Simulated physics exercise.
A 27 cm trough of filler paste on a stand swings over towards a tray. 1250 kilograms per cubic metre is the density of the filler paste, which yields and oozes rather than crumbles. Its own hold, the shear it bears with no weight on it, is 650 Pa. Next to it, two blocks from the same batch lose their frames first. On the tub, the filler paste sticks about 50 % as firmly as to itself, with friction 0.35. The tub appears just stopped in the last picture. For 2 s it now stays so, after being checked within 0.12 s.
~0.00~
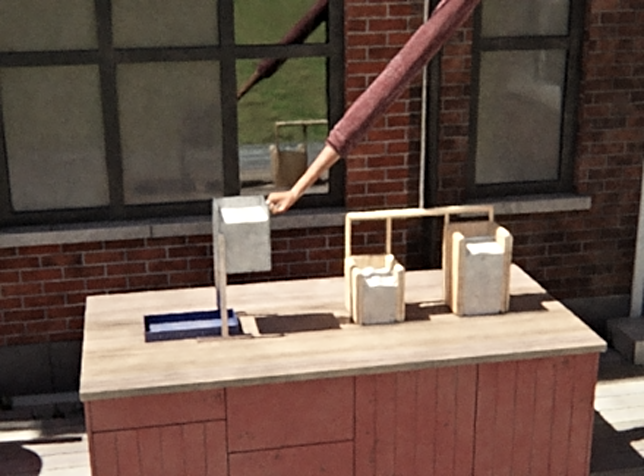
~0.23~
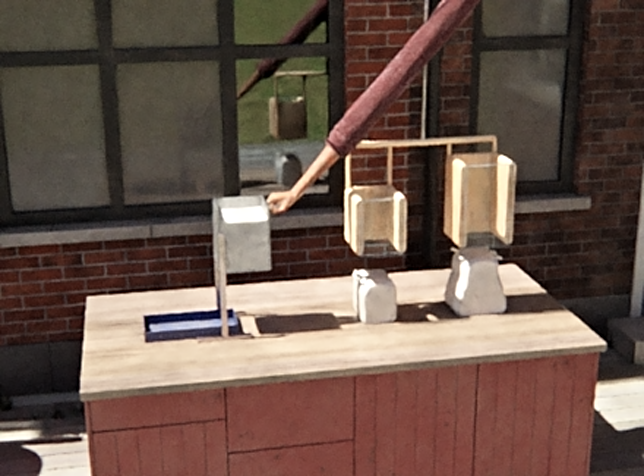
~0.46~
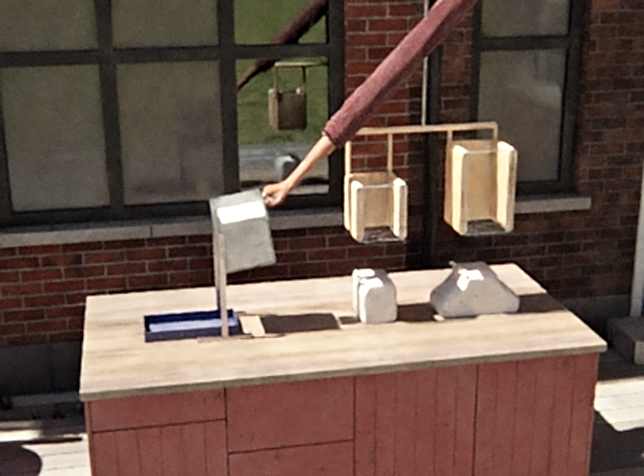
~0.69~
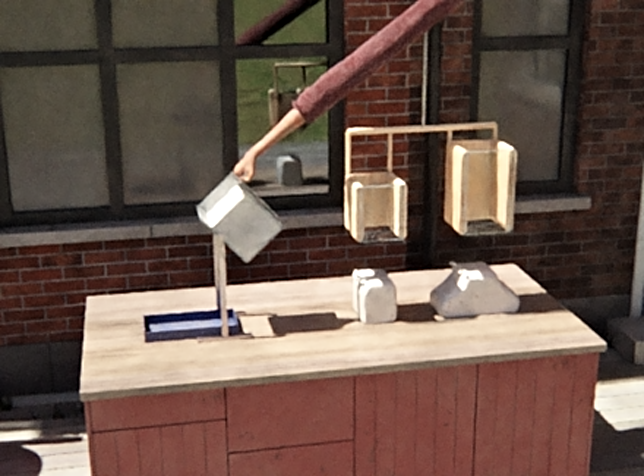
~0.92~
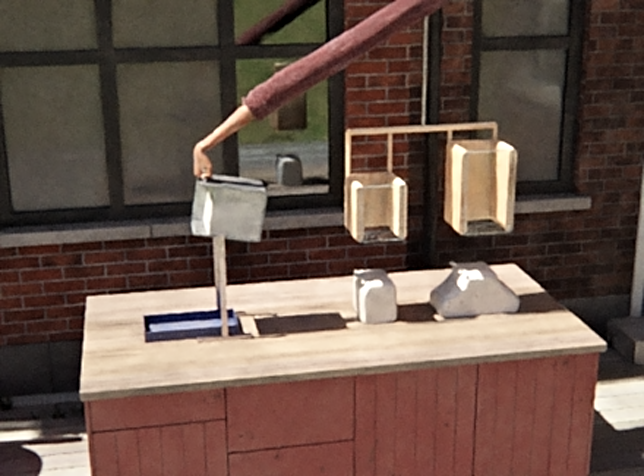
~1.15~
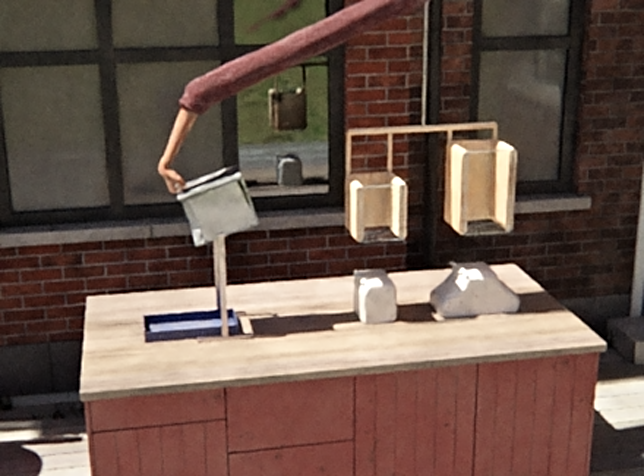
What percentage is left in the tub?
About 0 %.
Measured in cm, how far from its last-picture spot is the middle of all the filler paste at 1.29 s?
About 4 cm.
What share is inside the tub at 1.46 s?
Around 65 percent stays in the tub.
After 1.29 s, the tub is at 107 degrees and holds 98 %.
After 1.46 s, the tub is at 107 degrees and holds 66 %.
After 1.63 s, the tub is at 107 degrees and holds 41 %.
After 1.80 s, the tub is at 107 degrees and holds 26 %.
After 3.15 s, at the end, the tub is at 107 degrees and holds 0 %.
